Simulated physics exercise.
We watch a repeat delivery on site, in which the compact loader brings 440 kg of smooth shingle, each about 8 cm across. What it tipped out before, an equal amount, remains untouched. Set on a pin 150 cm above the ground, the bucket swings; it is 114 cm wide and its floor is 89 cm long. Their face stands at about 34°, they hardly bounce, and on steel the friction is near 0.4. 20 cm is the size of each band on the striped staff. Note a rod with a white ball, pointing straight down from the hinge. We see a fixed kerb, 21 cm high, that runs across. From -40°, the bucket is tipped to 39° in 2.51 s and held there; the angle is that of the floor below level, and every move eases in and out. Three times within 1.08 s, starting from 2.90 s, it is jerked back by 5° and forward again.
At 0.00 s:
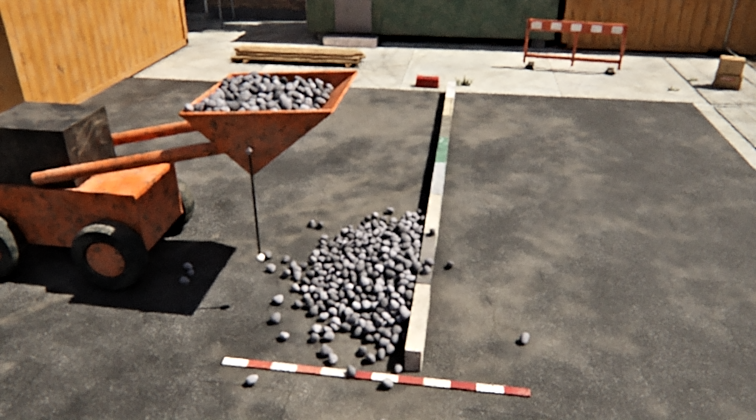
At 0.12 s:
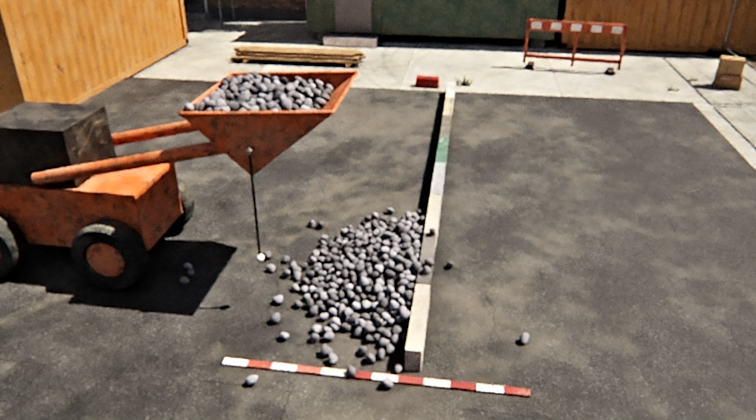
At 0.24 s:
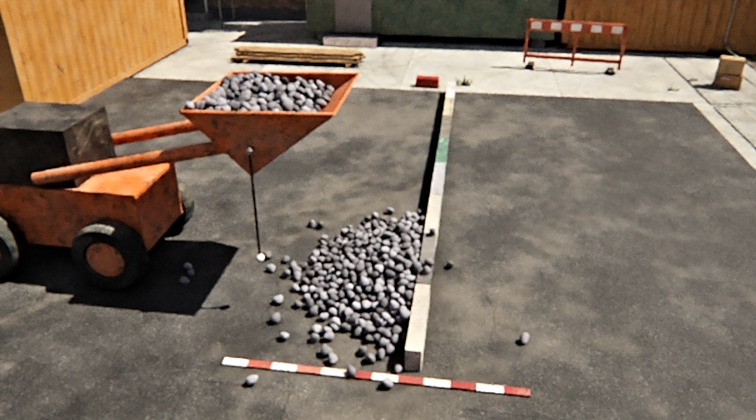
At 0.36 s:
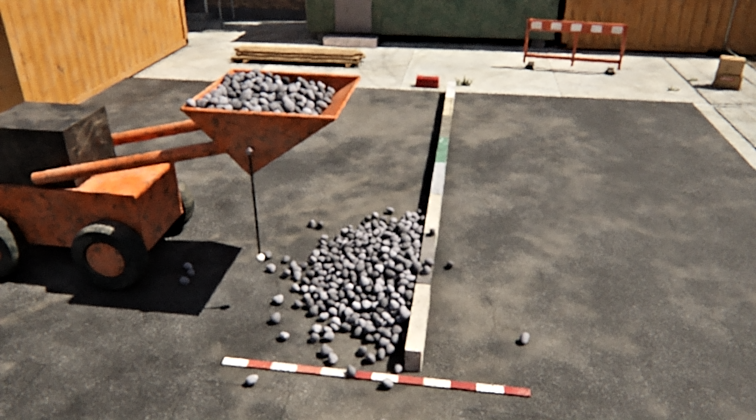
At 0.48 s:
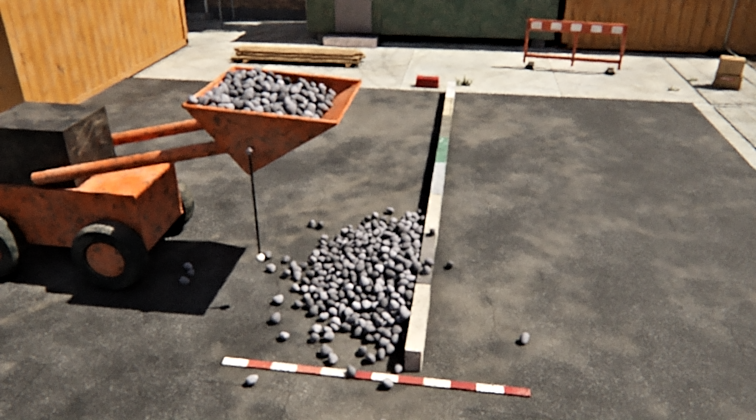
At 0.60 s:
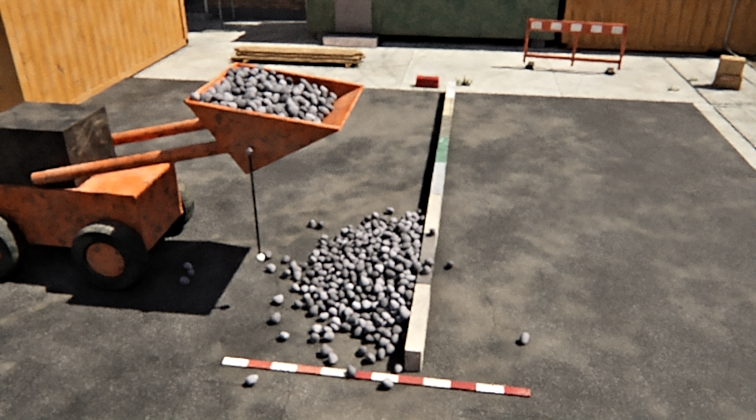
Orange loader's raised bucket of grey stones slowly tilting slightly forward beside a still stone pile against a kerb on dark asphalt.
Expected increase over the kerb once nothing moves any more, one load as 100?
About 9 in every hundred.
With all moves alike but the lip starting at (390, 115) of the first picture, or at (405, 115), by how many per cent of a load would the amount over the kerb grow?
Near 65 in a hundred first, near 85 in a hundred second.
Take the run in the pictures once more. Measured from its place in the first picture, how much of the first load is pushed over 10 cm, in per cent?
Around 15 in a hundred.
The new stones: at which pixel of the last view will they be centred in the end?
Roughly pixel (377, 260) in the last view.
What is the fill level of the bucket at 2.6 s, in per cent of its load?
Still inside: Some 5 %.
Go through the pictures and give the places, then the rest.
The first frame shows lip at (332, 112), floor tilted -40°, highest stones at (256, 84). The earlier load is highest near (399, 259), 27 cm above ground level, 100 % on this side of the kerb.
The second frame shows lip at (332, 113), floor tilted -39°, highest stones at (252, 83); the stones move at 0.0 m/s on average.
In the third frame, the bucket is at -38°, its lip at (333, 115); the top of the load is at (246, 82); the stones move at 0.1 m/s on average.
The fourth frame shows lip at (335, 119), floor tilted -36°, highest stones at (238, 80); the stones move at 0.1 m/s on average.
The fifth frame shows lip at (337, 123), floor tilted -32°, highest stones at (240, 78); the stones move at 0.1 m/s on average.
In the sixth frame, the bucket is at -29°, its lip at (339, 129); the top of the load is at (243, 74); the stones move at 0.2 m/s on average.
After 1.9 s the floor is at 27°; in per cent of one load, 88 in the bucket, 112 on this side of the kerb; the foremost stones are at (436, 279).
After 2.6 s the floor is at 39°; in per cent of one load, 7 in the bucket, 190 on this side of the kerb, 3 over the kerb; the foremost stones are at (459, 266).
After 4.4 s the floor is at 39°; in per cent of one load, 0 in the bucket, 190 on this side of the kerb, 10 over the kerb; the foremost stones are at (525, 297).
After 7.1 s the floor is at 39°; in per cent of one load, 0 in the bucket, 190 on this side of the kerb, 10 over the kerb; the foremost stones are at (525, 297). Net gain over the kerb, 9.
